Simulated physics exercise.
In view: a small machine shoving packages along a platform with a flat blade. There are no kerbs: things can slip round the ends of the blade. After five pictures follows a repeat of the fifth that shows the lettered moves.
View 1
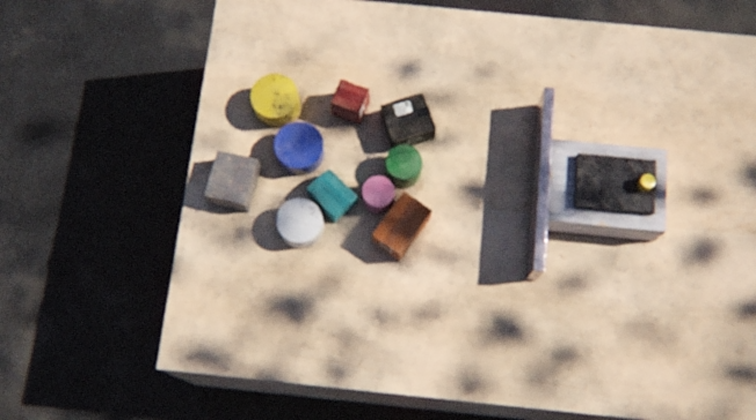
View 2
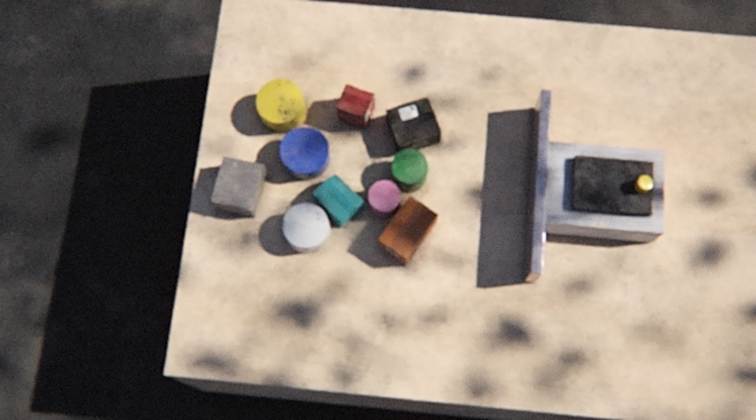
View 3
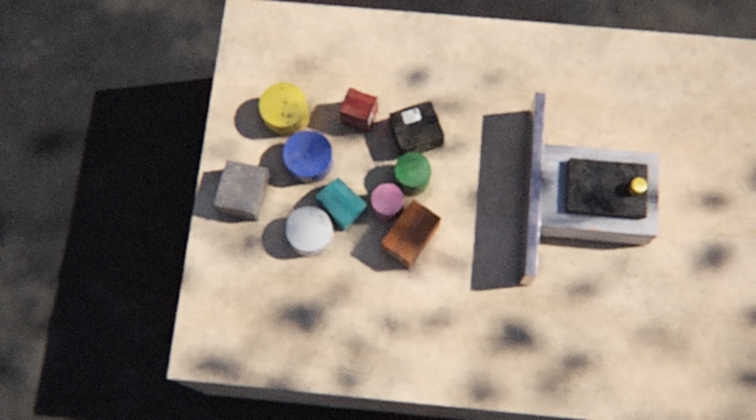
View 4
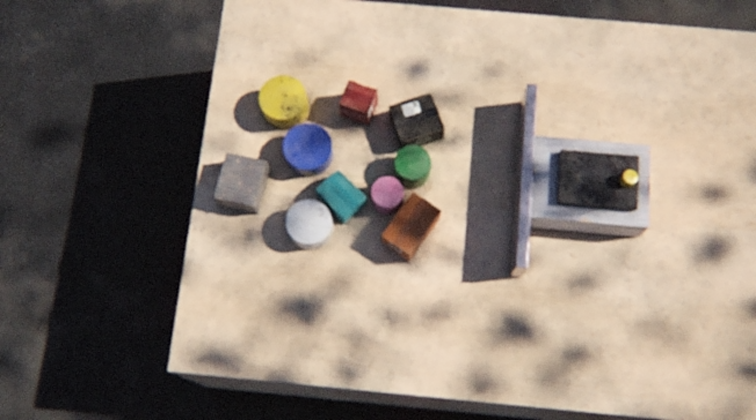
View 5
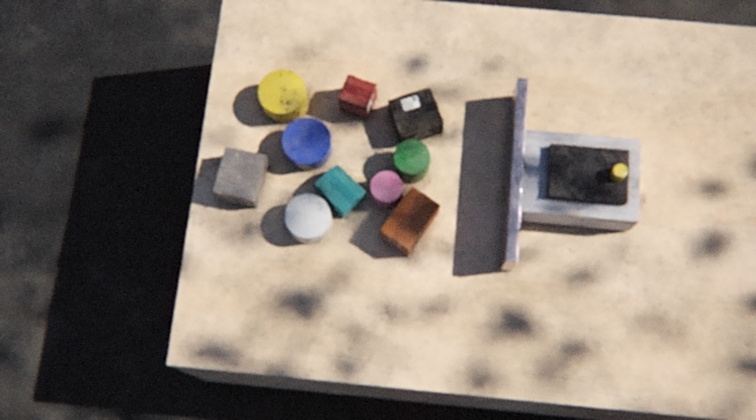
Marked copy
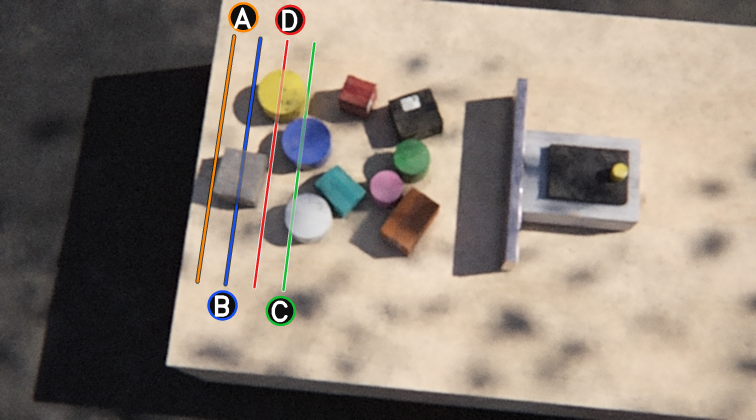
On a pale speckled platform, a small machine with a flat blade creeping left toward a cluster of colourful blocks and cylinders.
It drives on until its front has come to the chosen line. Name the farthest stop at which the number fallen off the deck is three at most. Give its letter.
It can go as far as D.
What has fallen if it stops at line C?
The yellow canister goes over.
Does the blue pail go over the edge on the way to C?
By then, no.
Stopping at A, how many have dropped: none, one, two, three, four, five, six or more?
By then, six or more.
On the copy, A at (216, 155); B at (244, 157); C at (299, 162); D at (272, 160).
On D. First, robot (491, 165); black parcel (399, 111); orange parcel (393, 227).
Then, robot (401, 157); yellow canister (242, 93); red parcel (281, 90).
Finally, robot (334, 151); yellow canister over the edge; grey crate over the edge; two fallen.
By contrast, A drops ten; B drops six; C is within the limit but short.
